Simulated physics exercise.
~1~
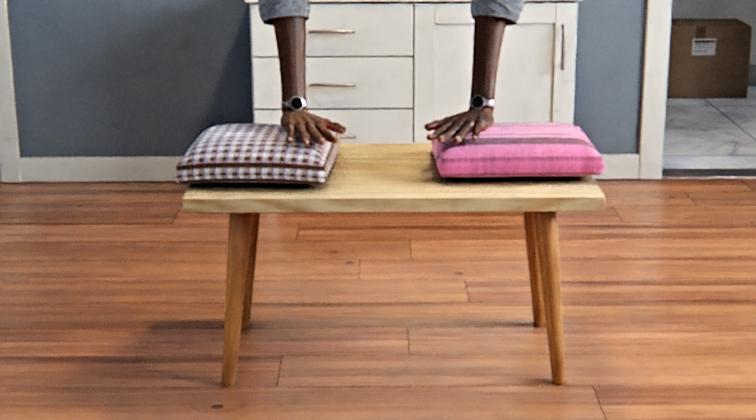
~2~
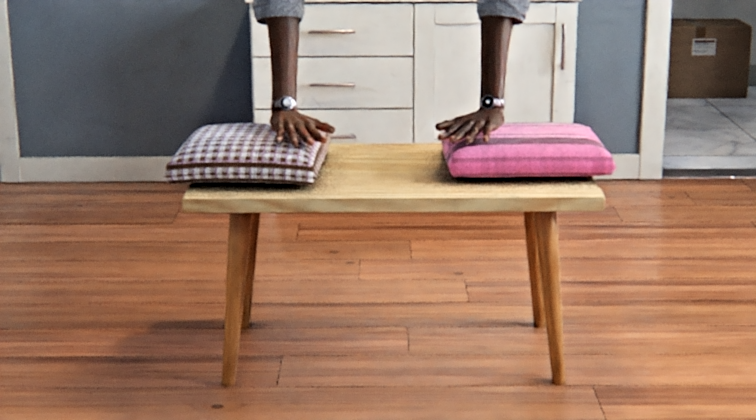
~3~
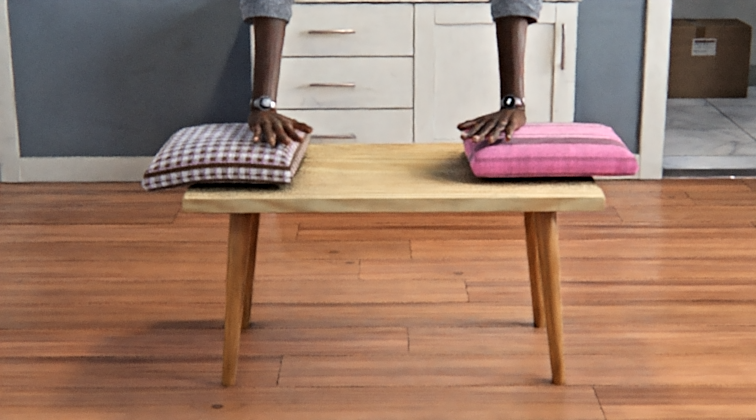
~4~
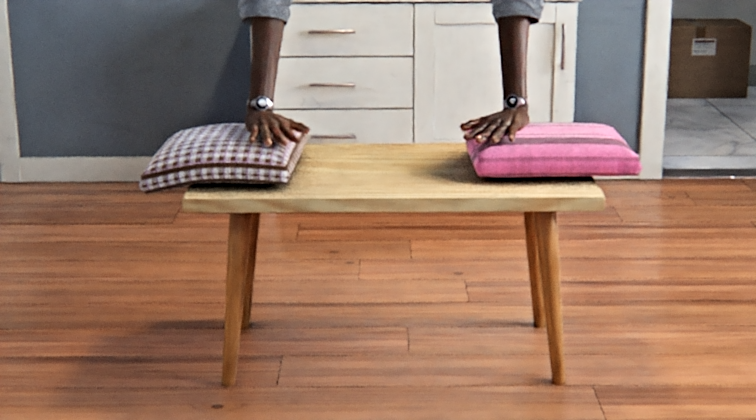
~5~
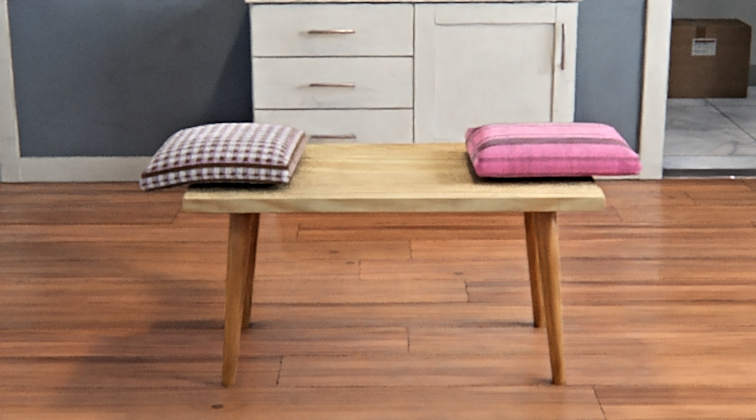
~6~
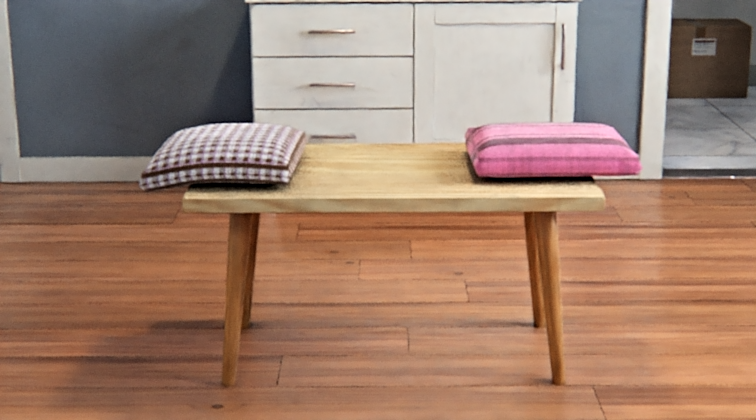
At first, a brown checked cushion and a pink cushion sit near opposite ends of a low wooden table, with a hand resting on each. The hands push them apart, sliding the brown cushion slightly left and the pink one slightly right. They keep moving outward until the outer edge of each cushion juts a little past its end of the table. The hands then pause there, and the cushions stop. Next, the hands let go and withdraw from view. Both cushions stay at rest on the table, overhanging its ends without falling.
